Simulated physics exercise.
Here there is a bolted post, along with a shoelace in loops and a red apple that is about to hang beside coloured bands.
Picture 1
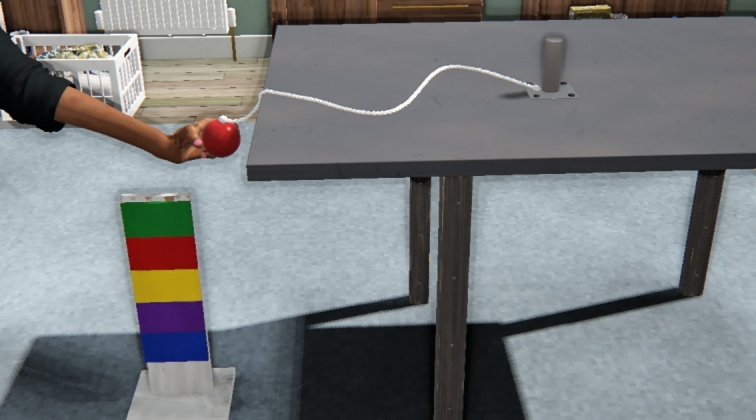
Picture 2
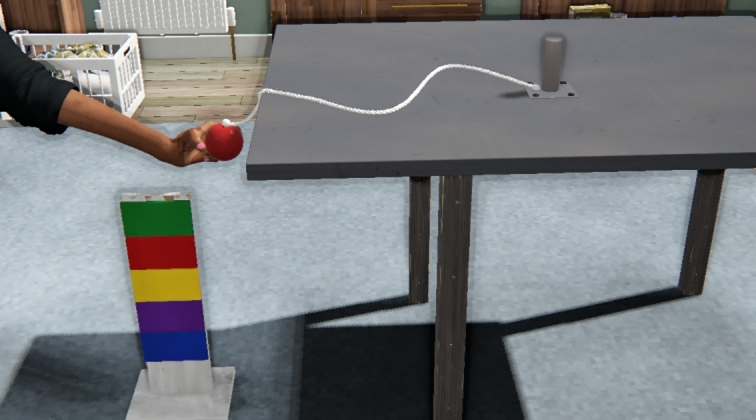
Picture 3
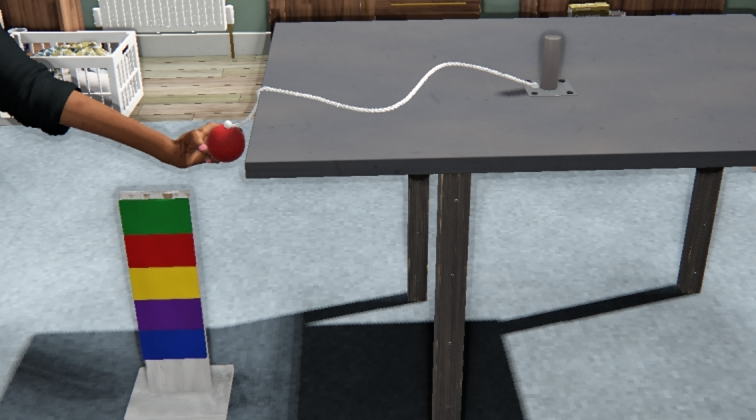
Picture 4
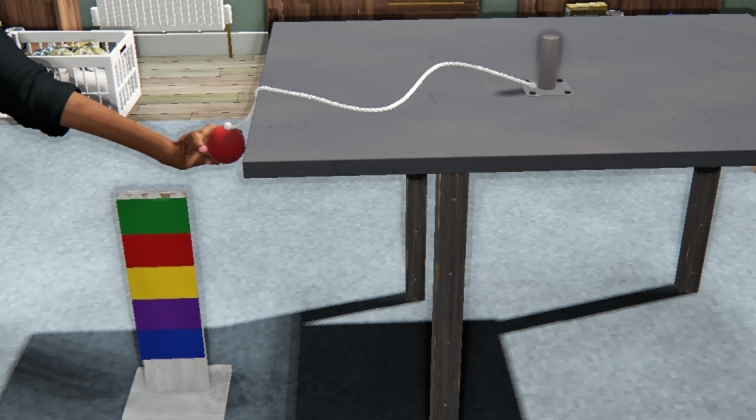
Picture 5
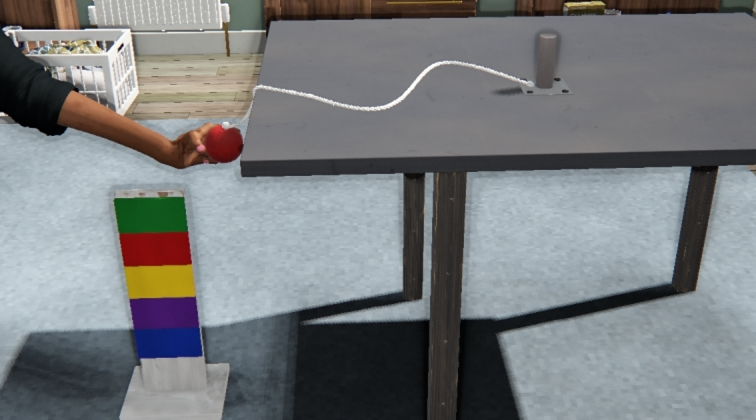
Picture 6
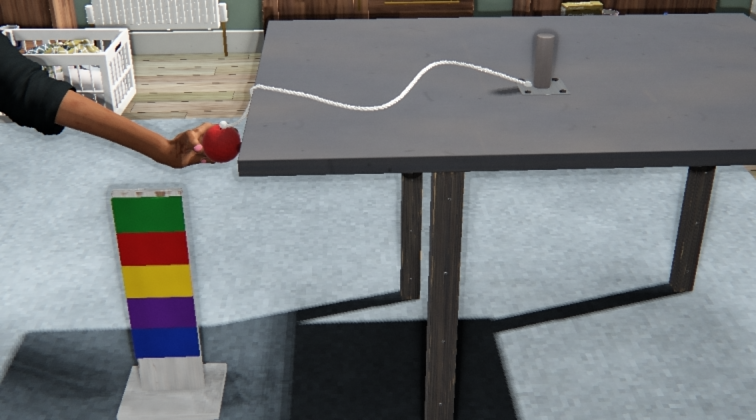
In this clip, a hand holds a red apple tied to a white shoelace that curves across a gray table to an upright post, beside a stand with green, red, yellow, purple and blue bands; almost nothing moves.
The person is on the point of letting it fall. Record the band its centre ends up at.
Centre ends at yellow.
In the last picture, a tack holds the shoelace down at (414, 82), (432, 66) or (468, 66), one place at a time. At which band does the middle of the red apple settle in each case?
Going through the tries in order, you get green, red and red.
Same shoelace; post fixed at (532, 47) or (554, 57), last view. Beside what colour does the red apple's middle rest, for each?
For the first try, red; for the second, red.
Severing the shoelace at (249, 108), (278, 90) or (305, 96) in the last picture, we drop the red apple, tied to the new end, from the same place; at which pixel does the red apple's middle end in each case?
In order, roughly (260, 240), (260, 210) and (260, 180).
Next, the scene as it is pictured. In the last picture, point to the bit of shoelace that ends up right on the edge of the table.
Location: About (366, 109).
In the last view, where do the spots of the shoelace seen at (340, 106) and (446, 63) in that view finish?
(256, 114) for the first, (419, 85) for the second.
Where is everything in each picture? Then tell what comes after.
Red apple (221, 138); green (157, 220); red (162, 255); yellow (166, 287); purple (171, 318); blue (175, 348), in the first frame.
Red apple (224, 142); shoelace through (506, 78) (440, 69) (416, 93) (360, 112) (290, 95), in the second frame.
Red apple (226, 143), in the third frame.
Red apple (226, 145); shoelace through (502, 75) (436, 67) (412, 91) (357, 109) (286, 93), in the fourth frame.
Red apple (224, 144), in the fifth frame.
Red apple (222, 144); shoelace through (498, 74) (432, 66) (408, 90) (352, 108) (282, 91), in the sixth frame.
Early on, apple near (289, 269); level with yellow.
Midway, apple near (253, 267); level with yellow.
Finally, apple near (265, 269); level with yellow. Its centre hangs level with the yellow band.
